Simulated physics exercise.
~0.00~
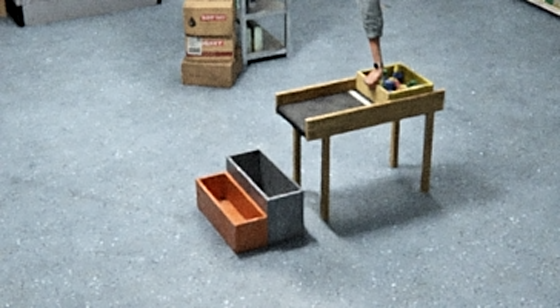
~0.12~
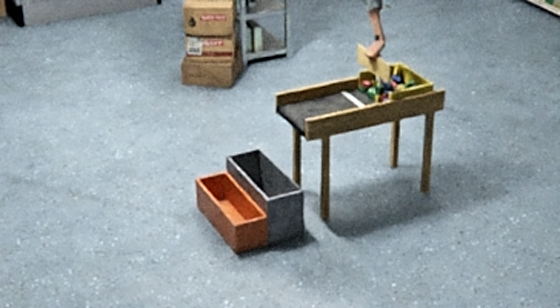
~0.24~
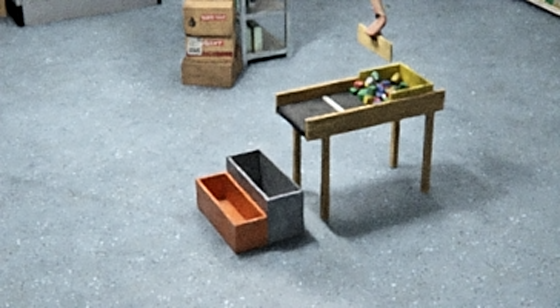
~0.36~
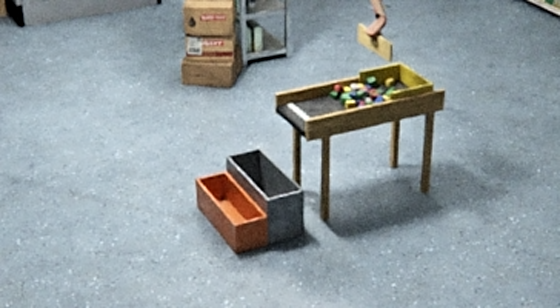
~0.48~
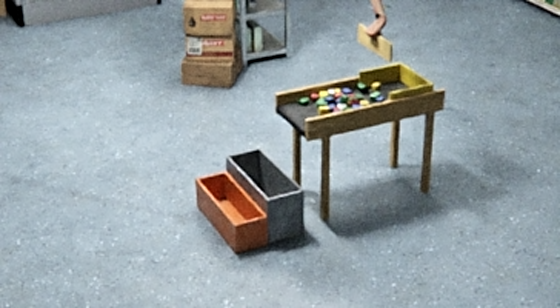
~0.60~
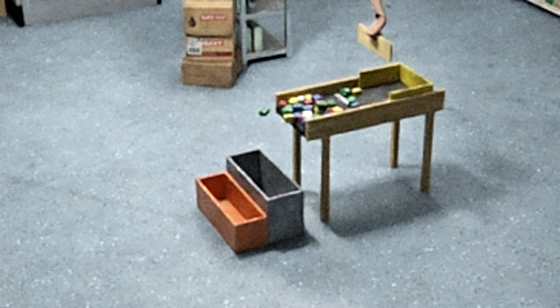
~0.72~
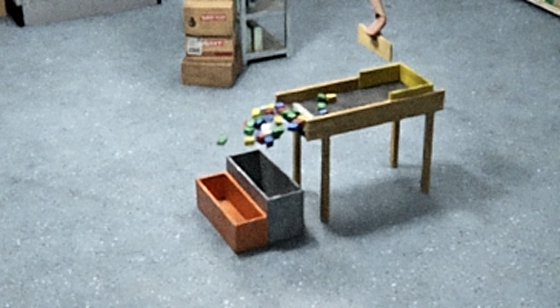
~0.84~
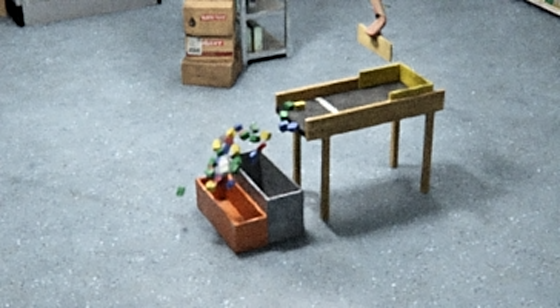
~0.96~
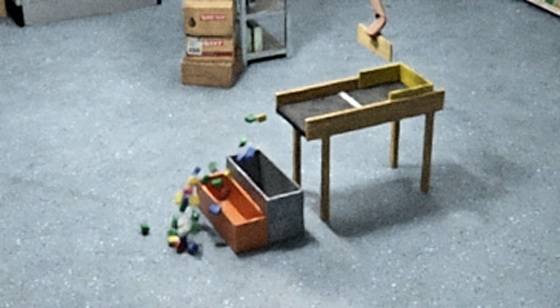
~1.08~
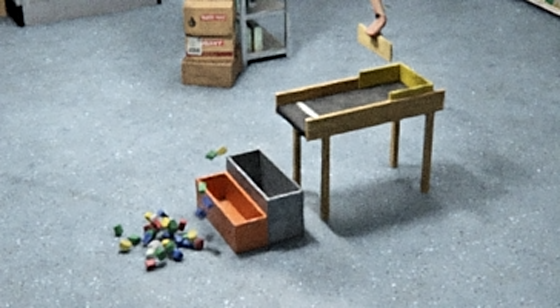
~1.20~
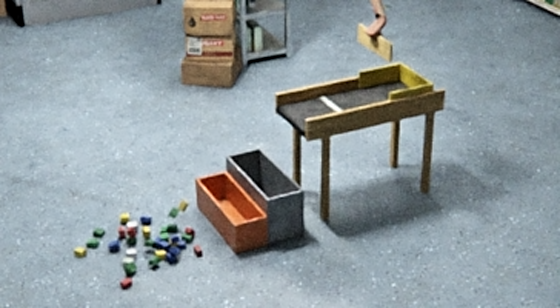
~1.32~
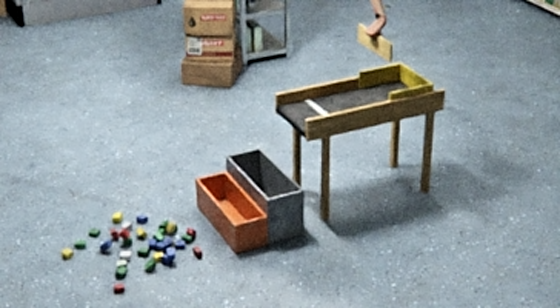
The clip shows a hand lifting a gate from a yellow pen on a wooden-sided table, where a belt carries colourful toy bricks left. They spill off the end, fly over a grey bin and an orange tub, and scatter on the floor beyond the tub.
